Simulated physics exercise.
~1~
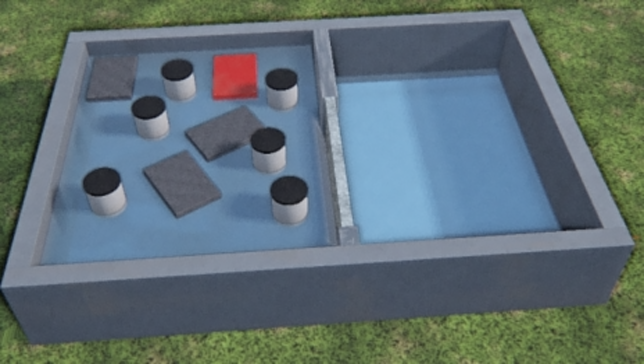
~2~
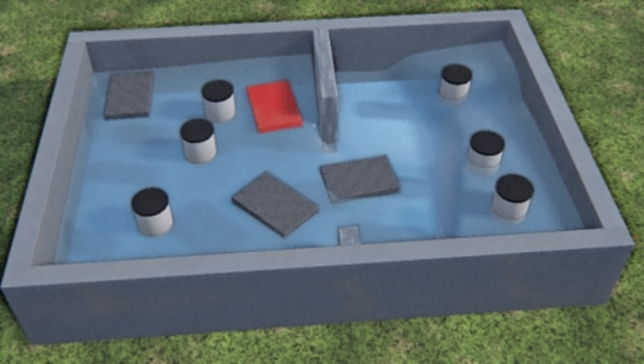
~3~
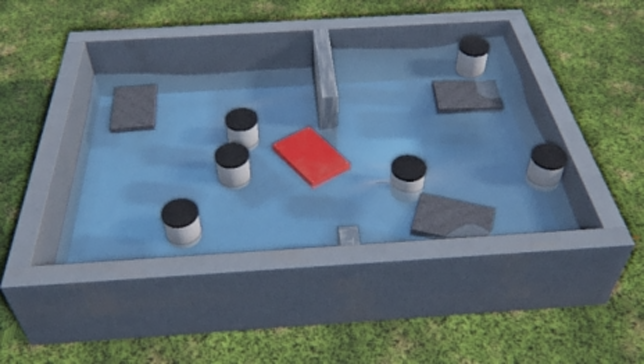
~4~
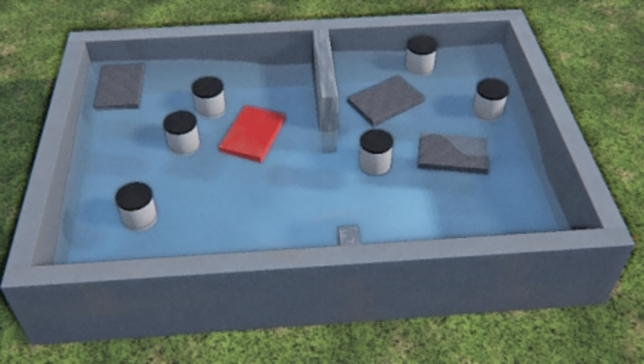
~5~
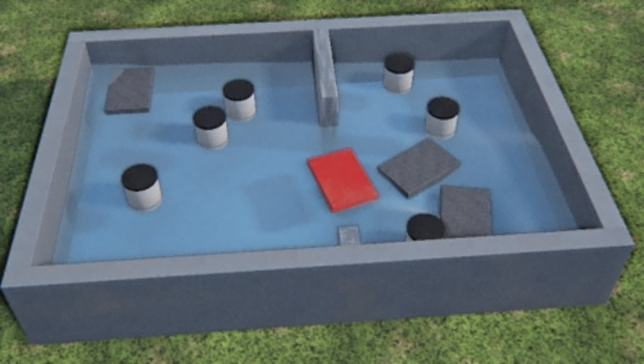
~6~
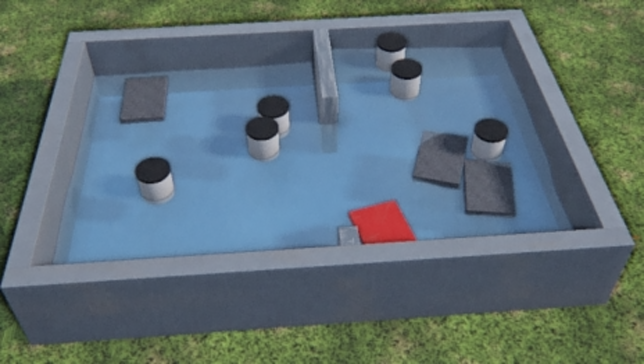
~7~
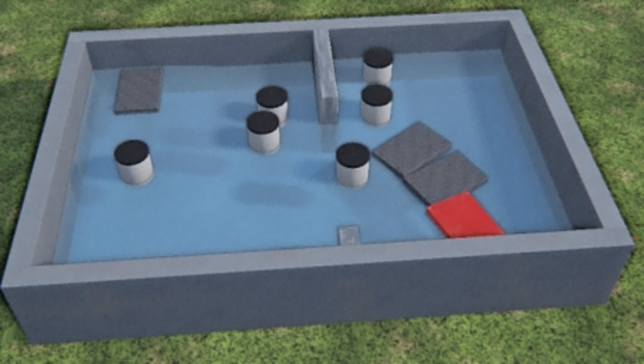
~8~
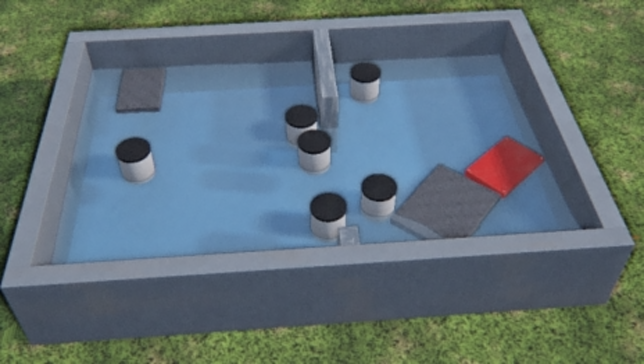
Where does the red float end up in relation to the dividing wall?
It gets past the dividing wall and ends up on the right side of the basin, floating near the right wall beside two grey floats.
